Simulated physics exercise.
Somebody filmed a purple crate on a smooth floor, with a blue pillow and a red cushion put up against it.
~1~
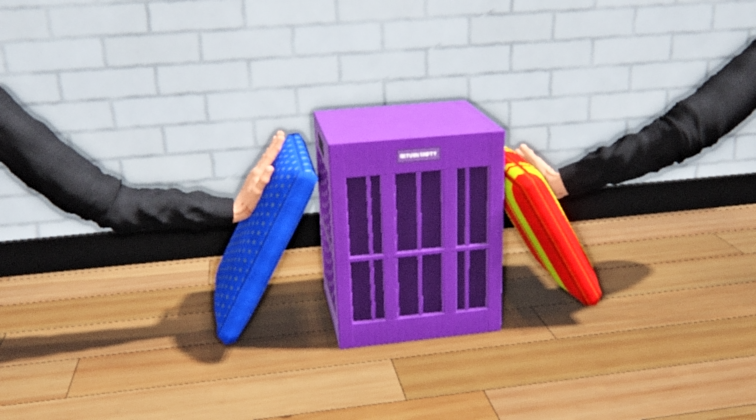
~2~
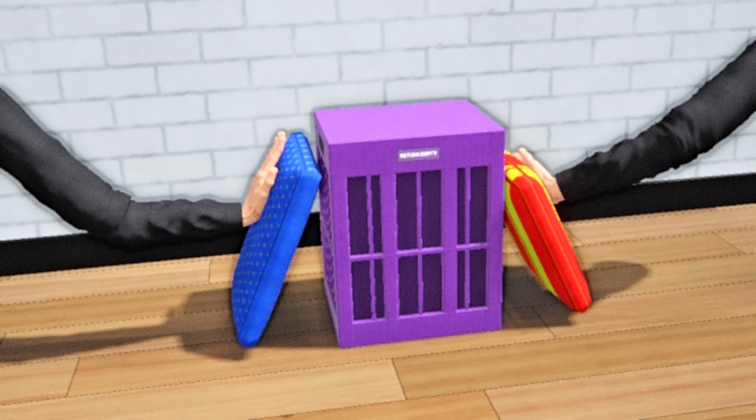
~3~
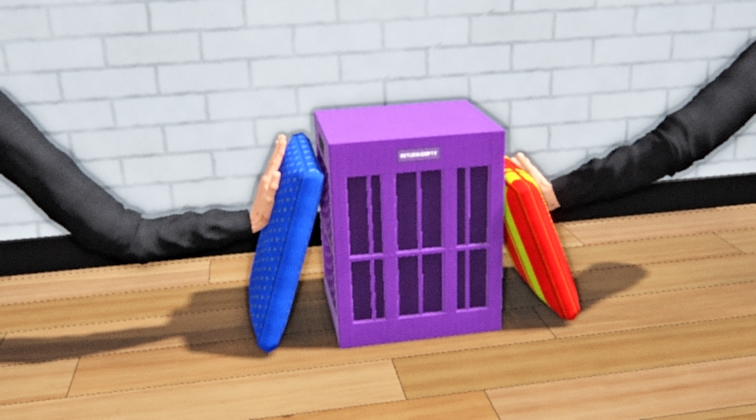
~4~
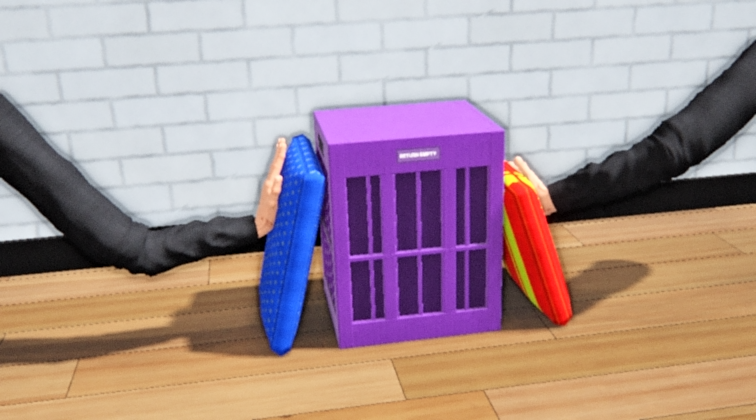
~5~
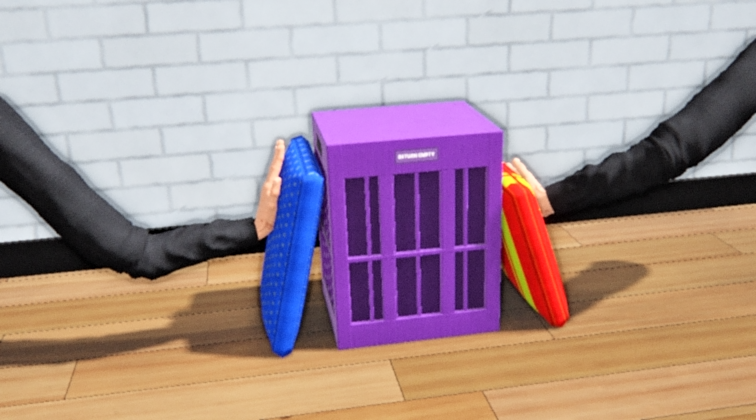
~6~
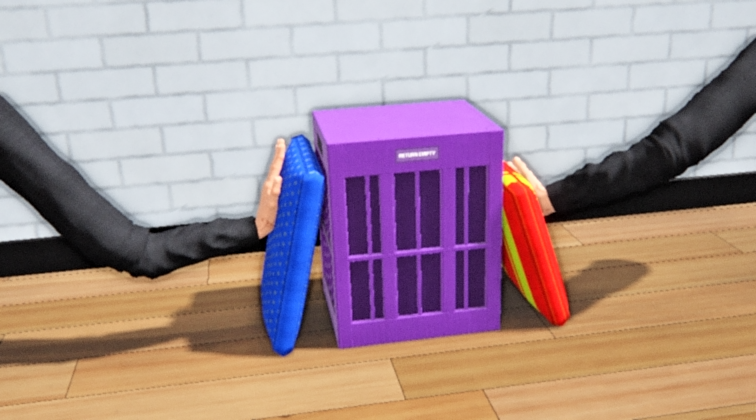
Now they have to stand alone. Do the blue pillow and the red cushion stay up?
Outcome: The blue pillow keeps leaning, the red cushion holds its lean.
Then, 0.52 s past the final frame, pillow still up near (292, 241); cushion still up near (516, 232).
When it is over, pillow still up near (292, 241); cushion still up near (516, 232). The blue pillow holds its lean and the red cushion remains propped up.
